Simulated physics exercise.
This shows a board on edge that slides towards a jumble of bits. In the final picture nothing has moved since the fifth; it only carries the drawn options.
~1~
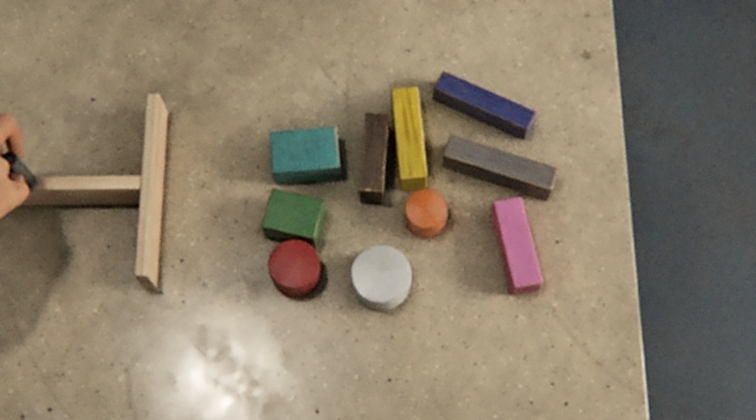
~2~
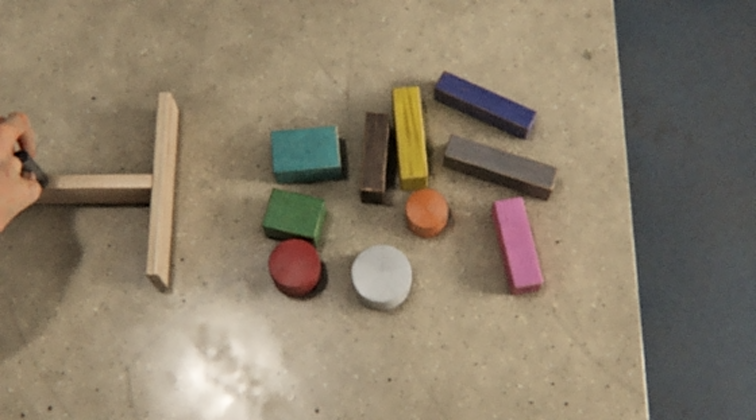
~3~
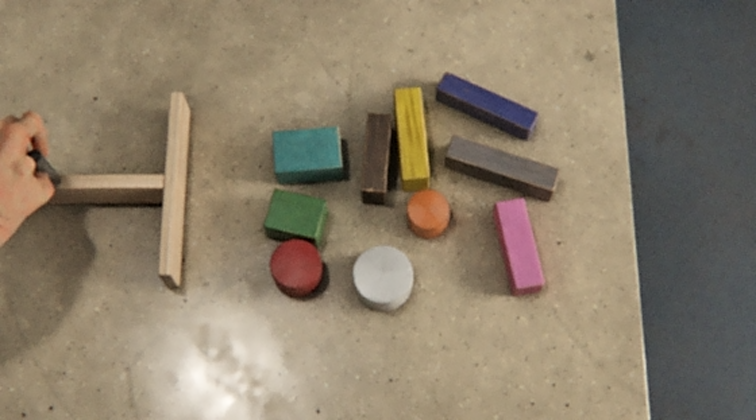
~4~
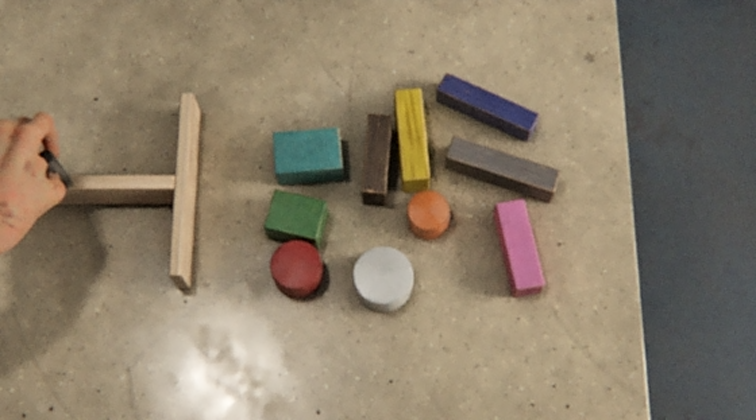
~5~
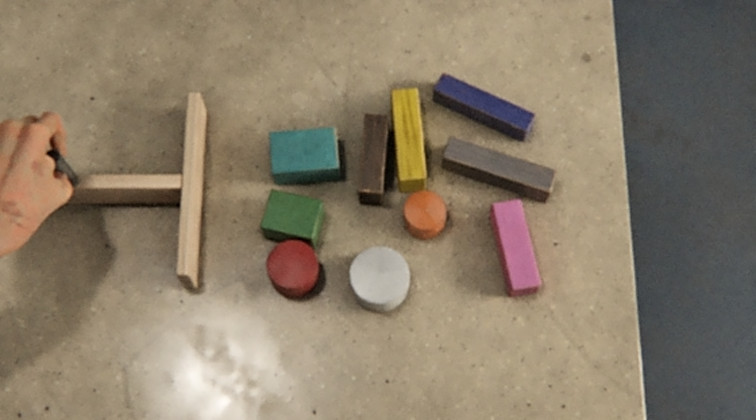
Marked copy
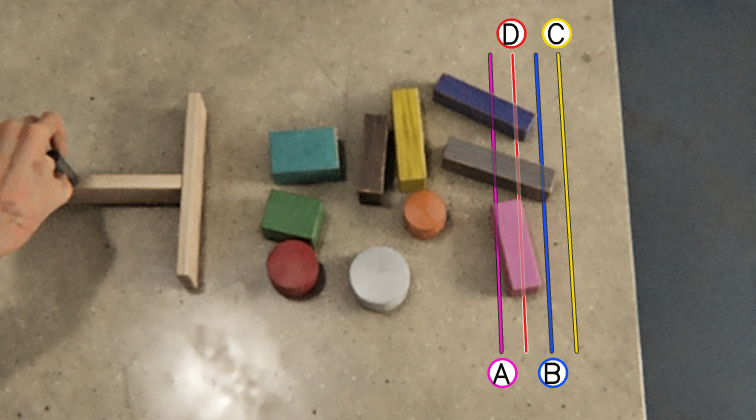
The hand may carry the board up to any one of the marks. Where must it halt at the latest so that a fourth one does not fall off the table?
B.
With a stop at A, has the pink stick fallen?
By then, no.
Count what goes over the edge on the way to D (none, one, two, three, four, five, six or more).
In all, one.
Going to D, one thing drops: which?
It is the grey bar.
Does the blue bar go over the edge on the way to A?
No.
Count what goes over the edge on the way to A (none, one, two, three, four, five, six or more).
One.
On the marked copy, A at (496, 196); B at (543, 196); C at (567, 196); D at (519, 196).
With B. Early on, board (317, 180); white tin (402, 282); red tin (349, 268).
Further on, board (444, 180); grey bar (620, 189); blue bar (550, 81).
At the end, board (543, 179); yellow stick over the edge; grey bar over the edge; two fallen.
As for the rest, A is within the limit but short; C drops four; D is within the limit but short.
